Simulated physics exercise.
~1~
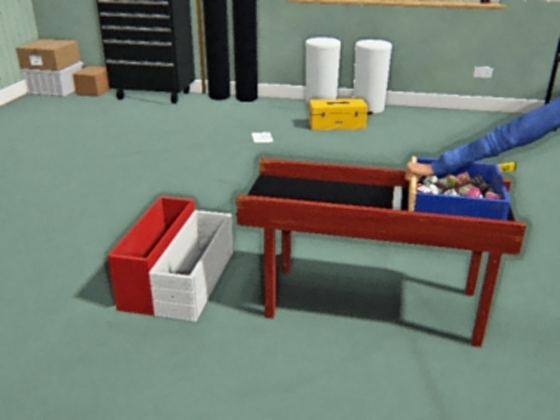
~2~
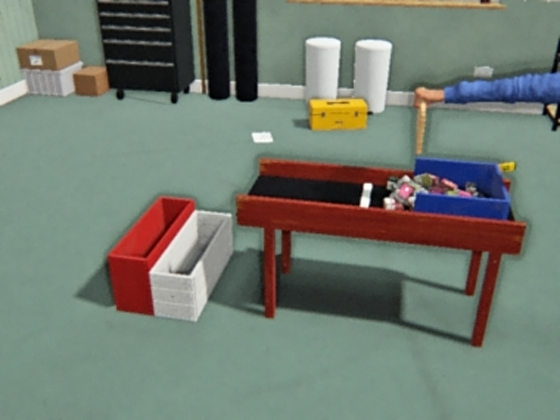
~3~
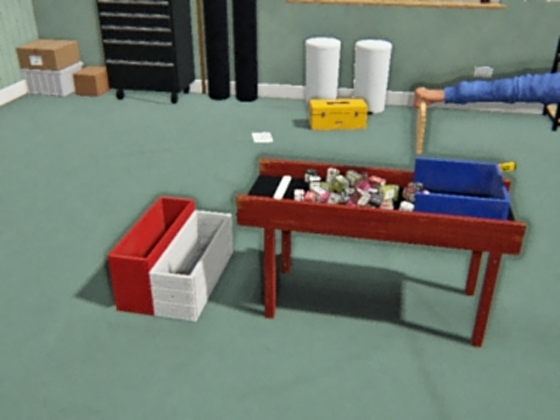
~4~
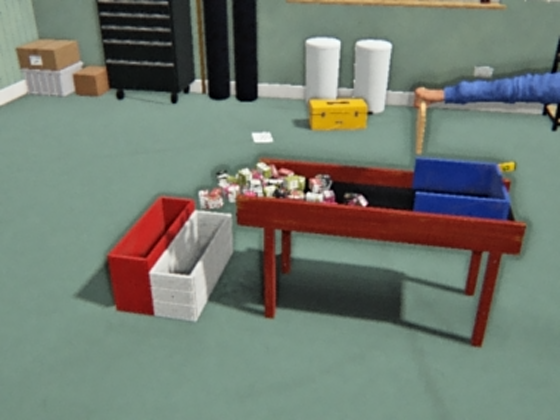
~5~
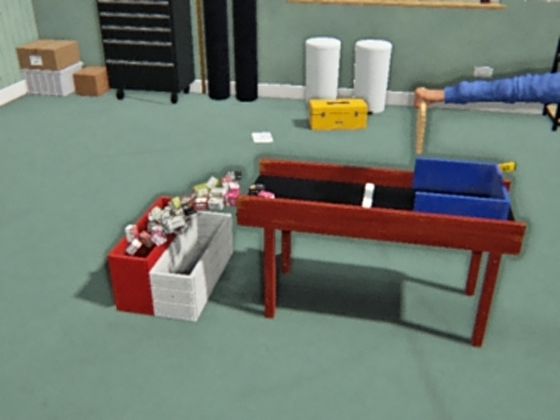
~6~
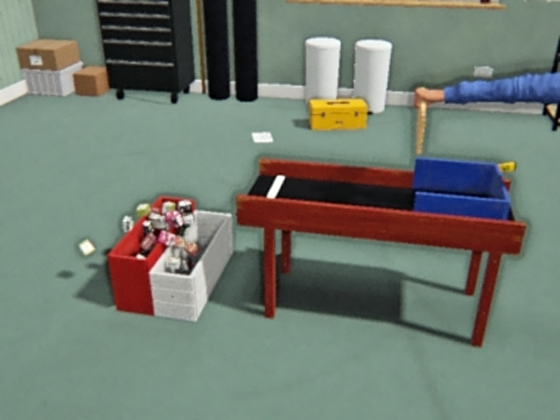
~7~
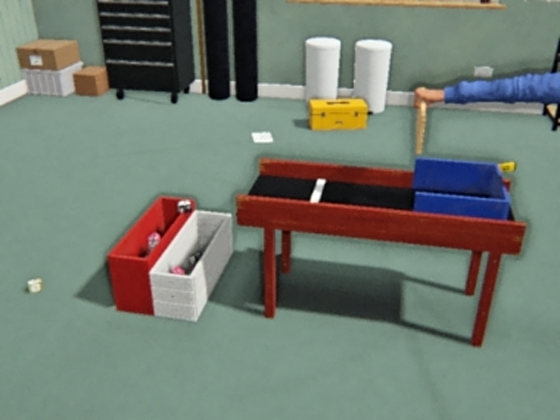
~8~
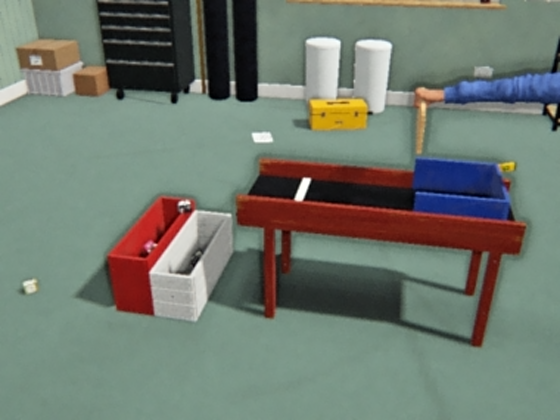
At the start, a blue-sleeved hand holds a gate in front of a blue pen full of small cartons on a red-framed table with a black belt. The hand lifts the gate, and the cartons slide out and ride left in a loose pile as the belt's white stripe moves. They spill off the left end and fly toward a white tub and a red tub beyond it. Most drop into the red tub and fewer into the white one, while one sails past. It comes to rest on the floor at the far left, with the belt and pen empty.
